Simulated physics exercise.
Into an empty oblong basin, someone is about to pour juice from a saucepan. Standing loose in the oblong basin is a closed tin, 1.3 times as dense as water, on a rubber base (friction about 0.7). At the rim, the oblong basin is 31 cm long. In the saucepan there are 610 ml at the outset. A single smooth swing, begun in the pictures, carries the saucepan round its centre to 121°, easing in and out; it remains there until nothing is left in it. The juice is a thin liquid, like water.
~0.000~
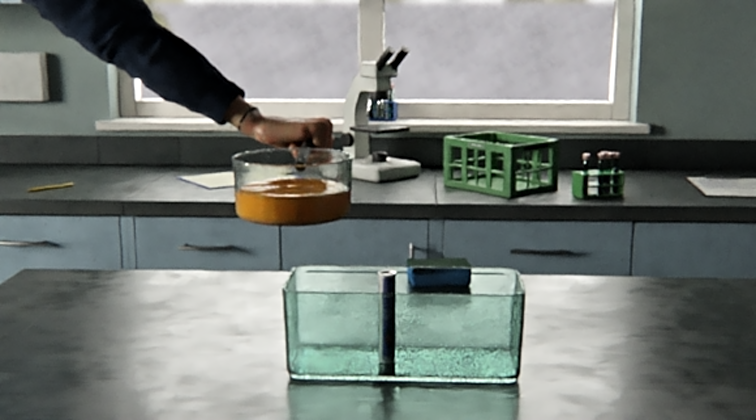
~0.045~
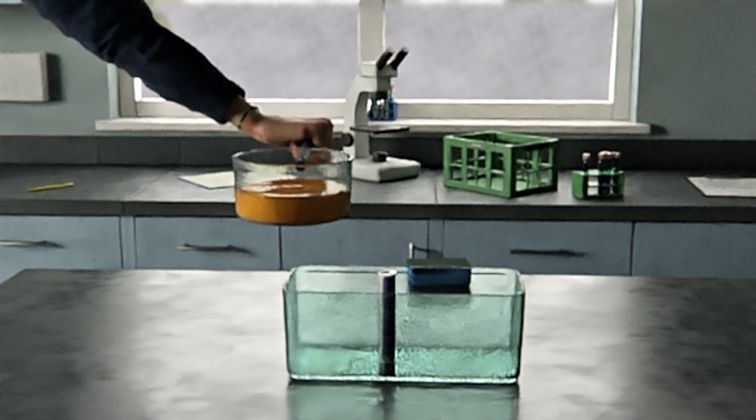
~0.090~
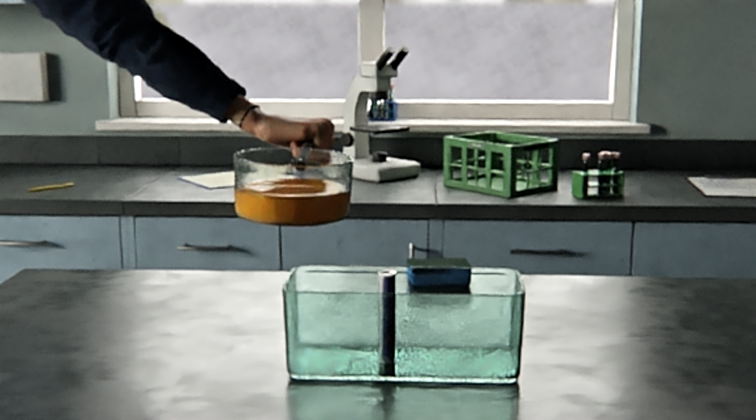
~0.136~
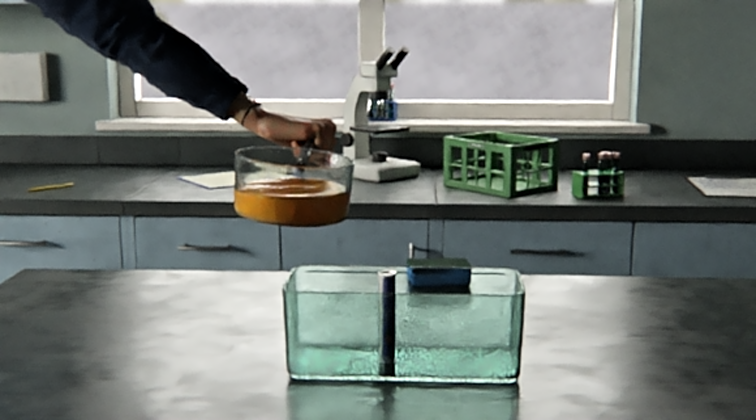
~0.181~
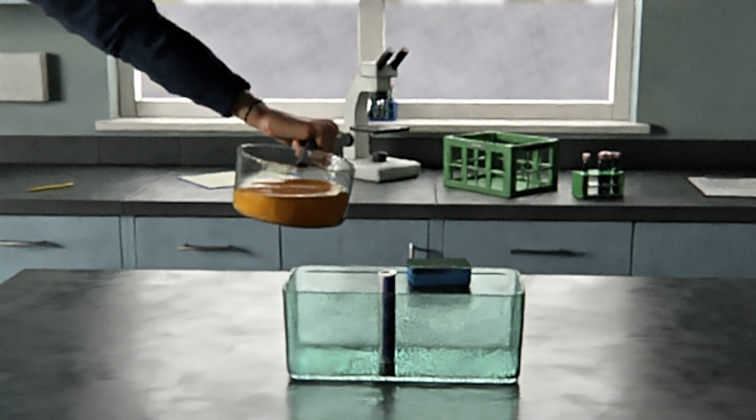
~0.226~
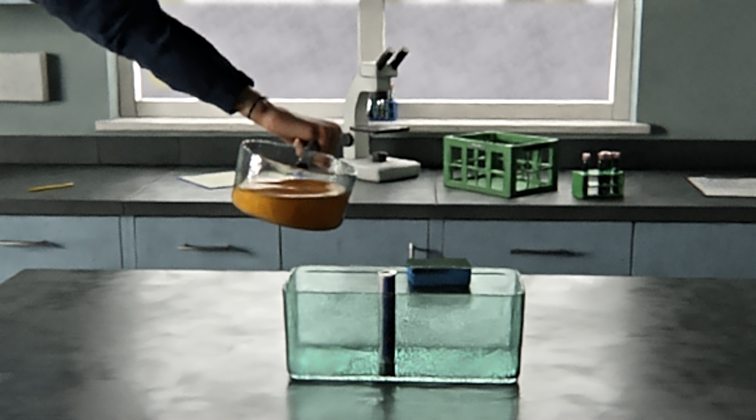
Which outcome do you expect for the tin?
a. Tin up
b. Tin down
(a) Tin up.
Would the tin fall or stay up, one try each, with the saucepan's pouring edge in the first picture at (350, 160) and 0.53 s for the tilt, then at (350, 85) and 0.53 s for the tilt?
Try 1: Tipped over; try 2: Tipped over.
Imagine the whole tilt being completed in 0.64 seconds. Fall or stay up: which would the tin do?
Well, the tin simply tips.
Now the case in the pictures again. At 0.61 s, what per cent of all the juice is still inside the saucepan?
54 %.
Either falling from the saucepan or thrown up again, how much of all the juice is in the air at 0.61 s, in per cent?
Around 36 in a hundred.
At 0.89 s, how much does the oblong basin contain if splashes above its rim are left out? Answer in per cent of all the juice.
That comes to about 86 percent.
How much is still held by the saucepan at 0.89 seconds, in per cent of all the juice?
Around 6 in a hundred.
After 0.61 s the tilt is 80° and 54 per cent is still to pour; the tin stands where it began.
After 0.89 s the tilt is 117° and 6 per cent is still to pour; the tin stands where it began.
After 1.19 s the tilt is 121° and 0 per cent is still to pour; the tin stands where it began.
After 1.51 s the tilt is 121° and 0 per cent is still to pour; the tin stands where it began.
In the end the tin stands where it began.
